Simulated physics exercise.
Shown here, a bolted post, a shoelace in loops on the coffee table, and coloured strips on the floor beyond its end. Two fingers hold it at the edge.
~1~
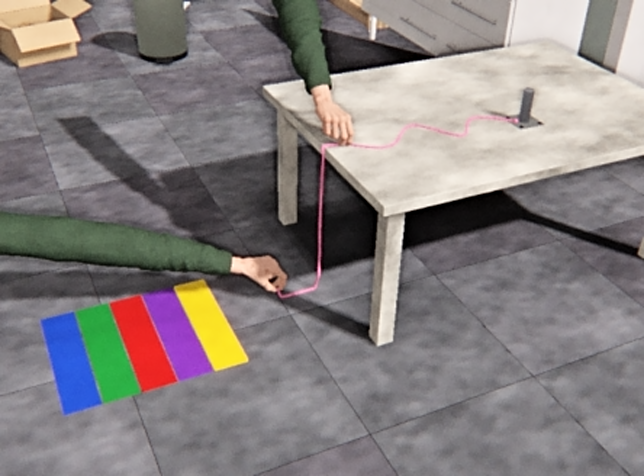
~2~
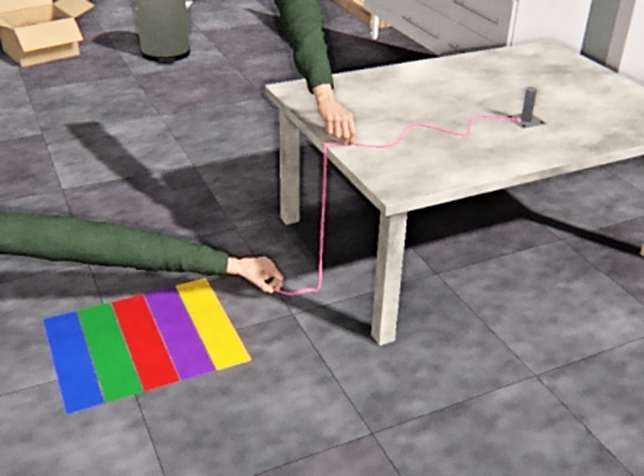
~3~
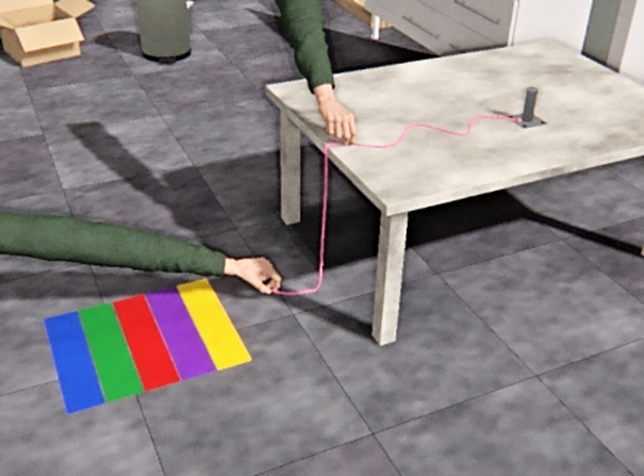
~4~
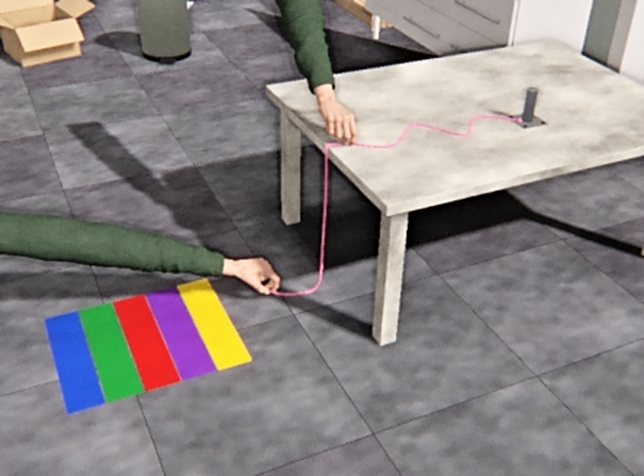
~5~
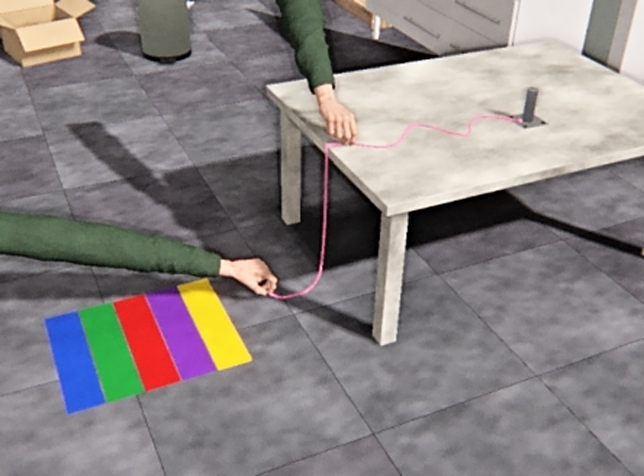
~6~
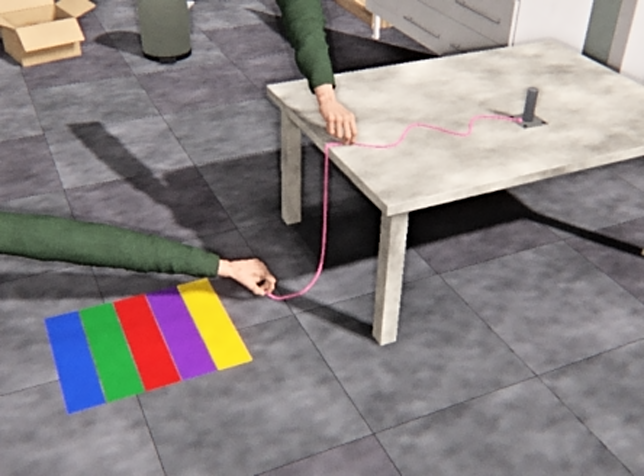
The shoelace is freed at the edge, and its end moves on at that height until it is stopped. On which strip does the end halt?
It gets as far as the green strip.
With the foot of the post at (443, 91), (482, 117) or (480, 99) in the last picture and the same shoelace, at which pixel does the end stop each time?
About (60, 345), (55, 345) and (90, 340).
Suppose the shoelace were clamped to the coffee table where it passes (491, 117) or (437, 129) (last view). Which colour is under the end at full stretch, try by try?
In that order: Green; red.
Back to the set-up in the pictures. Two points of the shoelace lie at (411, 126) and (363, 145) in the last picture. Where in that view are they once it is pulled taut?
At (386, 142), then (313, 167).
Soon after, end near (158, 320); over red.
Then, end near (125, 329); over red.
At full stretch, end near (104, 334); over green. The green one.
